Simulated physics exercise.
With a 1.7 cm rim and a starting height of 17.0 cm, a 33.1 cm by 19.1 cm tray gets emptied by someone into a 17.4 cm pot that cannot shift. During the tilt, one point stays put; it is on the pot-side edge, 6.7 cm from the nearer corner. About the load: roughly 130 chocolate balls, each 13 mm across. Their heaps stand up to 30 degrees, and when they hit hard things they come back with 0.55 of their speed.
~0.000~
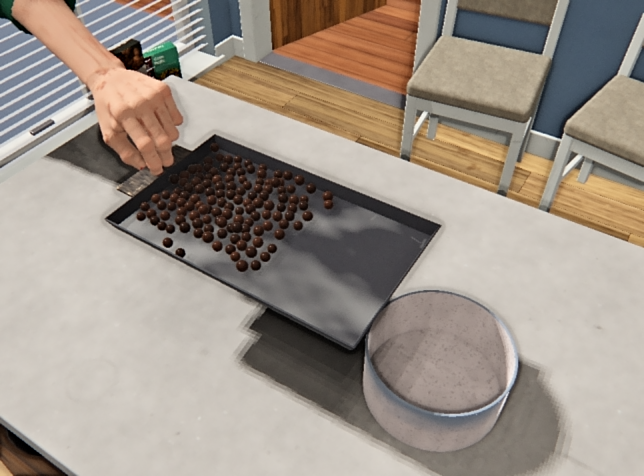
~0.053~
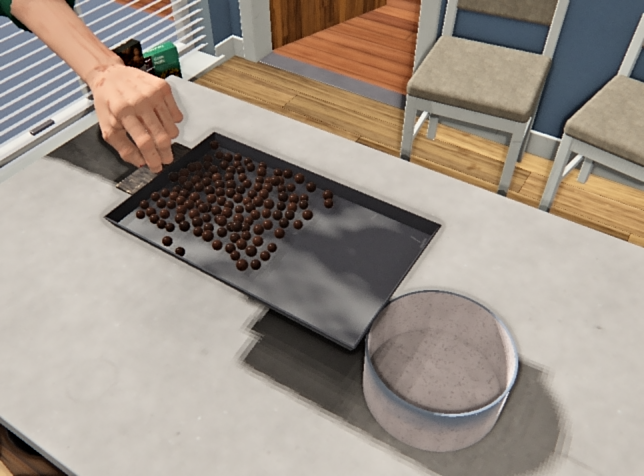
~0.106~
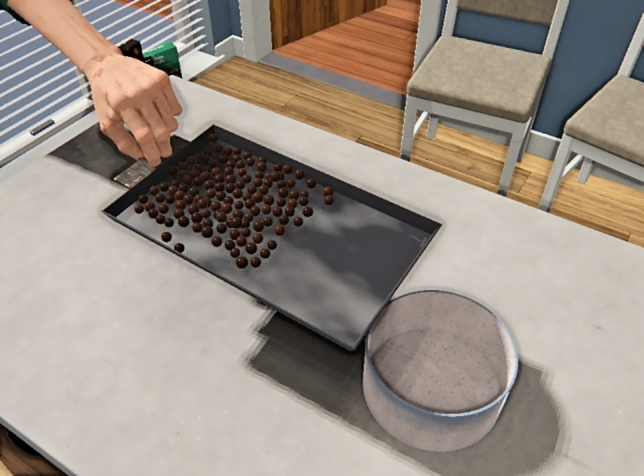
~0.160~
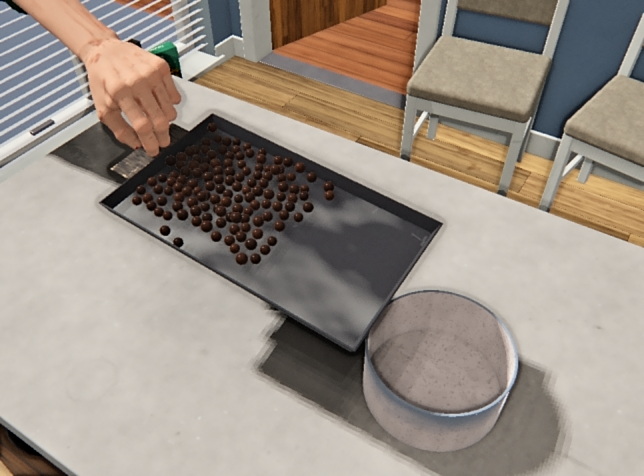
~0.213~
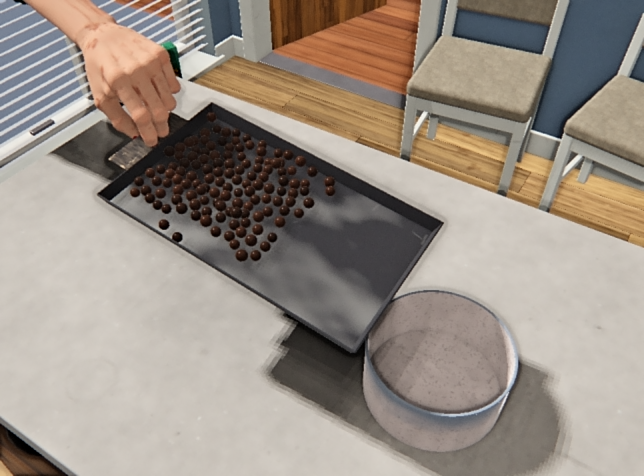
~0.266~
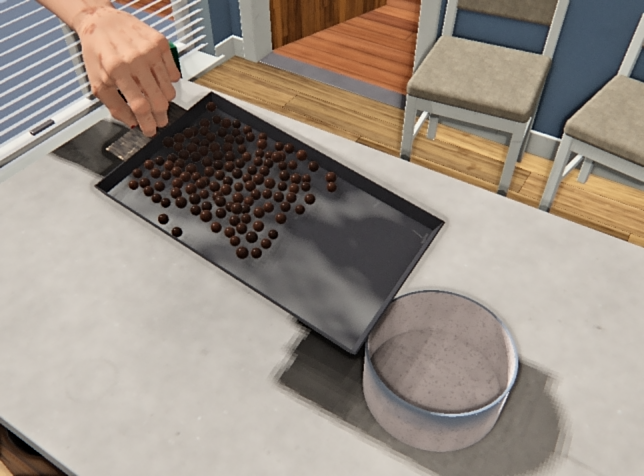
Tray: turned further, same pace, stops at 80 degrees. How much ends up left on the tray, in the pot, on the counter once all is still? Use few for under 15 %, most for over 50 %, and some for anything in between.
Tray: Few, pot: Some, counter: Most.
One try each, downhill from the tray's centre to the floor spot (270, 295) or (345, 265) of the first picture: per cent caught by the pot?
I'd put it at roughly 0 per cent for the first tilt and roughly 80 per cent for the second.
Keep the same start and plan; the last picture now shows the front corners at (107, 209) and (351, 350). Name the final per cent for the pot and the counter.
That works out as pot 0 and counter 100.
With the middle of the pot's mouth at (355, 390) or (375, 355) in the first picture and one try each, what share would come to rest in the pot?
About 90 and 70 per cent.
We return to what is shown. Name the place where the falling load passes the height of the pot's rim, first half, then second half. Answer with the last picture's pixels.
Early half: About (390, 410); late half: (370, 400).
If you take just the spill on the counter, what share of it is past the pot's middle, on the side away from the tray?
That works out to about 50 percent.
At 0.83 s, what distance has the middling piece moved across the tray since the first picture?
By then it sits near 21 cm from where it began.
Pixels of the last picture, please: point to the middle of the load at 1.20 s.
Approximately (380, 386) in the last picture.
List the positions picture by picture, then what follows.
Tray tilt 0 degrees, front corners at (113, 218) and (352, 340); middle of the pieces at (229, 207); pot at (441, 347), in the first picture.
Tray tilt 1 degrees, front corners at (112, 216) and (352, 340); middle of the pieces at (229, 206), in the second picture.
Tray tilt 3 degrees, front corners at (110, 210) and (352, 341); middle of the pieces at (229, 201), in the third picture.
Tray tilt 6 degrees, front corners at (108, 201) and (353, 342), lowest corner right front; middle of the pieces at (228, 194), in the fourth picture.
Tray tilt 9 degrees, front corners at (105, 193) and (353, 344), lowest corner right front; middle of the pieces at (228, 188), in the fifth picture.
Tray tilt 12 degrees, front corners at (103, 185) and (353, 345), lowest corner right front; middle of the pieces at (228, 181); pot at (441, 347). Its pace works out near 55 degrees a second, in the sixth picture.
Then, at 0.83 s, tilt 44 degrees; the tray holds 80 %, the pot 0 %.
Then, at 1.20 s, tilt 65 degrees; the tray holds 45 %, the pot 20 %.
Then, at 1.66 s, tilt 80 degrees; the tray holds 5 %, the pot 30 %.
In the end, at 2.5 s, tray 0 %, pot 30 %, counter 70 %.
